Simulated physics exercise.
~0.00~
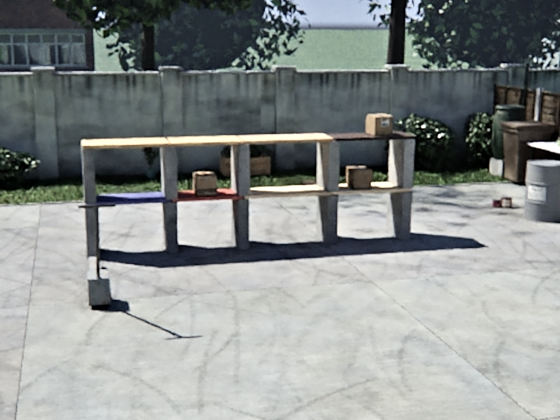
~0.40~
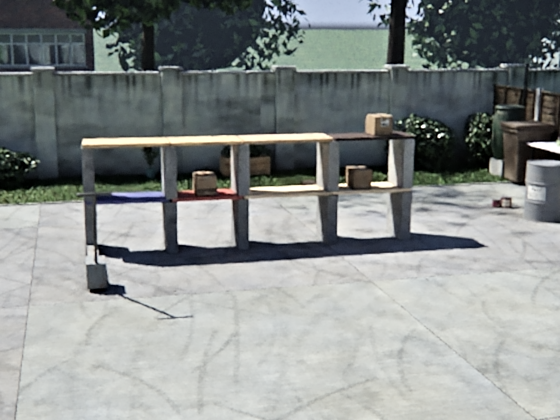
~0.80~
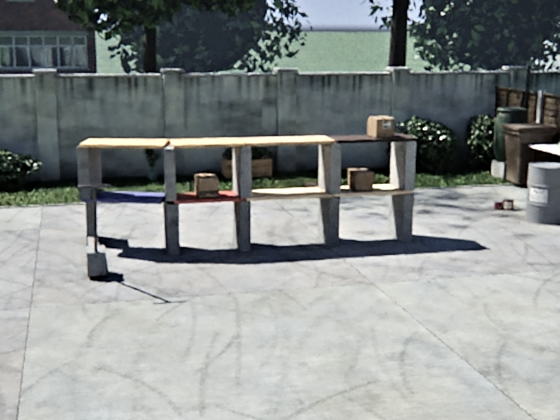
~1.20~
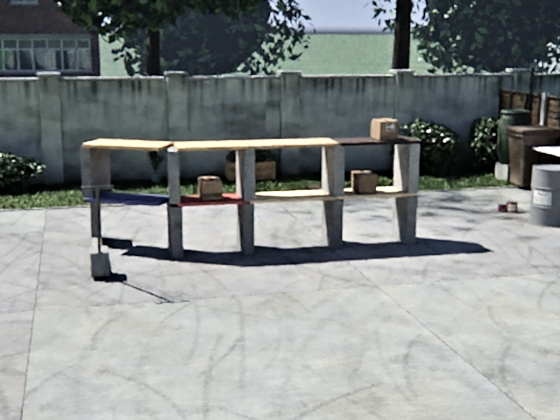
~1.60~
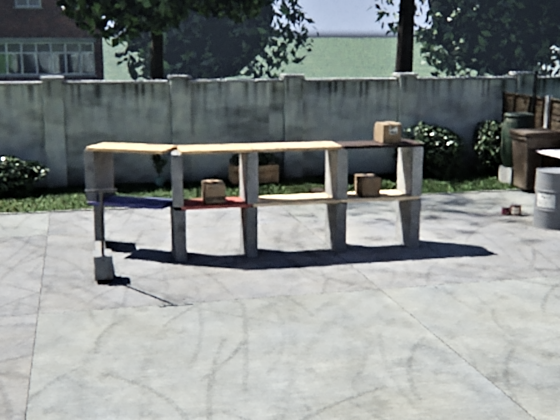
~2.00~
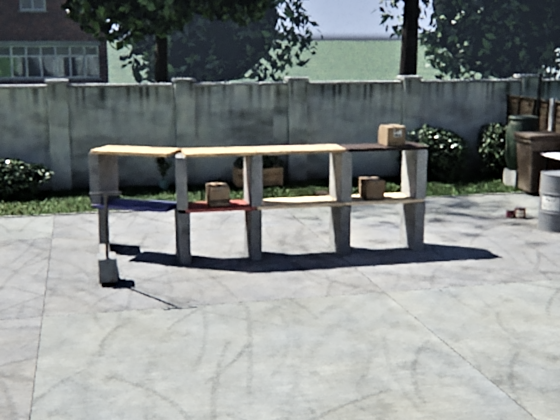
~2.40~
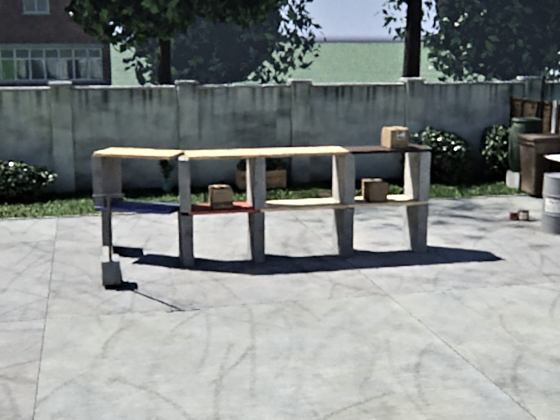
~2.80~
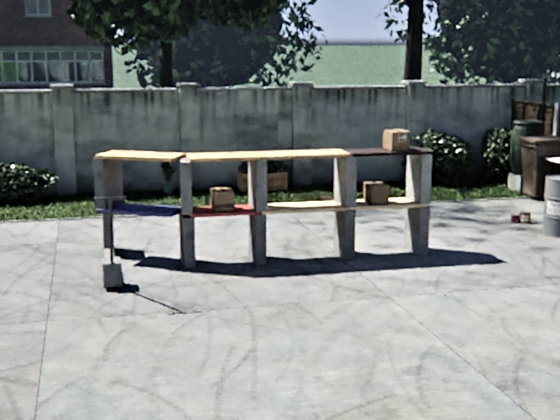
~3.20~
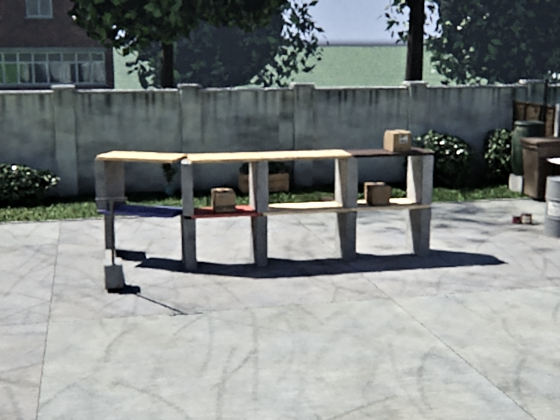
In a paved yard beside a concrete wall, a small jack pushes against the base of the leftmost upright of a two-tier board shelf holding boxes, slightly shifting the left end, including the blue board, while the red board stays put and the whole shelf remains standing.
